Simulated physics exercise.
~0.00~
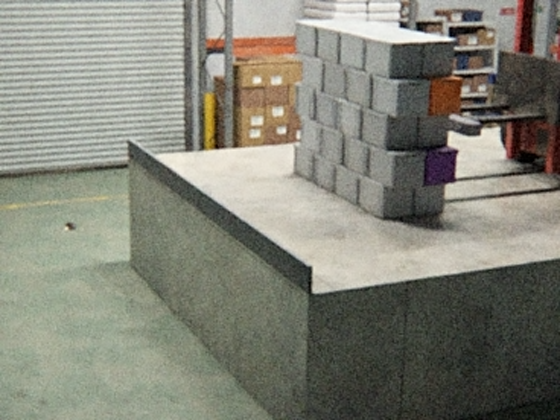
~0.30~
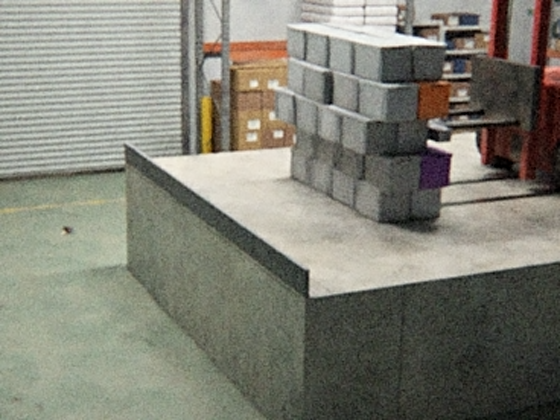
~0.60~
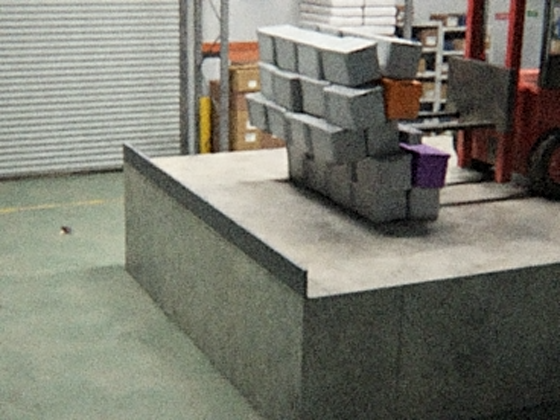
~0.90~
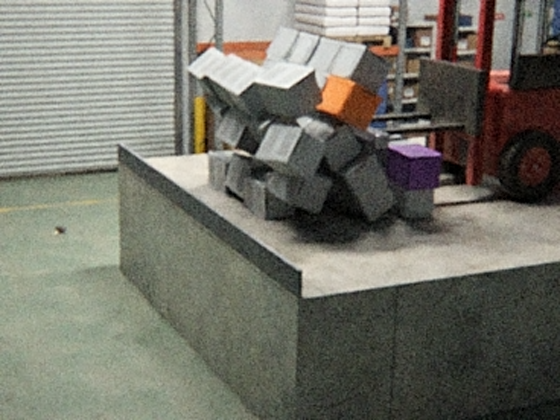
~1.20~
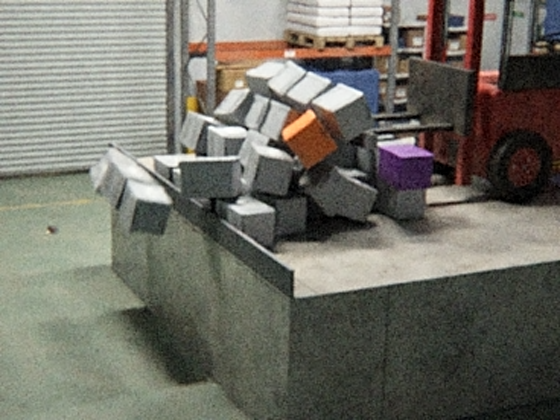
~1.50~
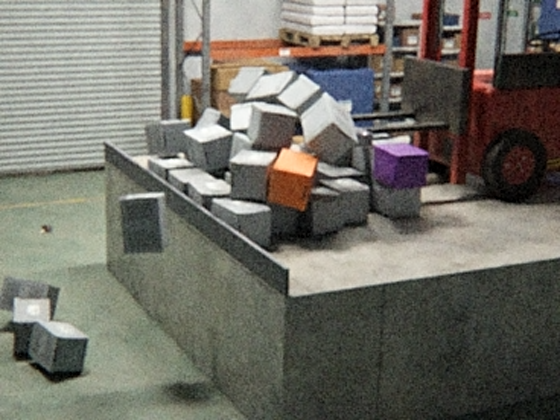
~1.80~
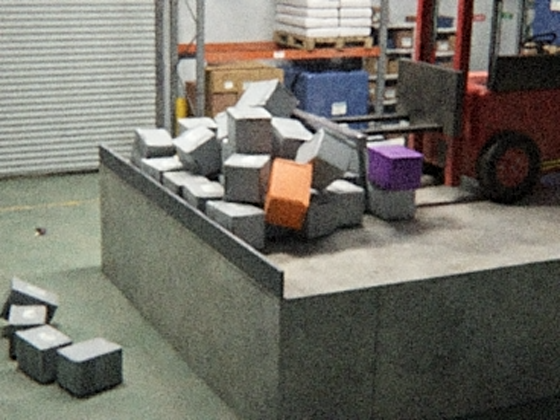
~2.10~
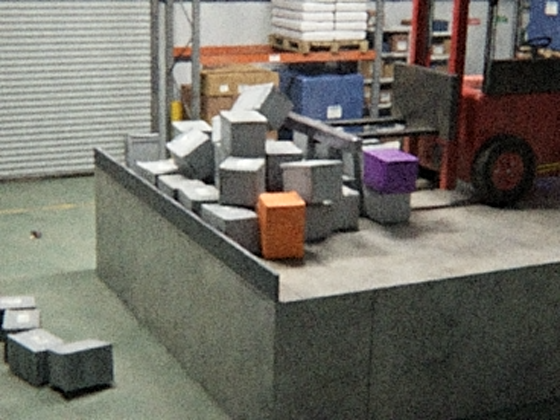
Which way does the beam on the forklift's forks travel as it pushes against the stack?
The beam moves to the left, pushing the stack toward the edge of the platform.
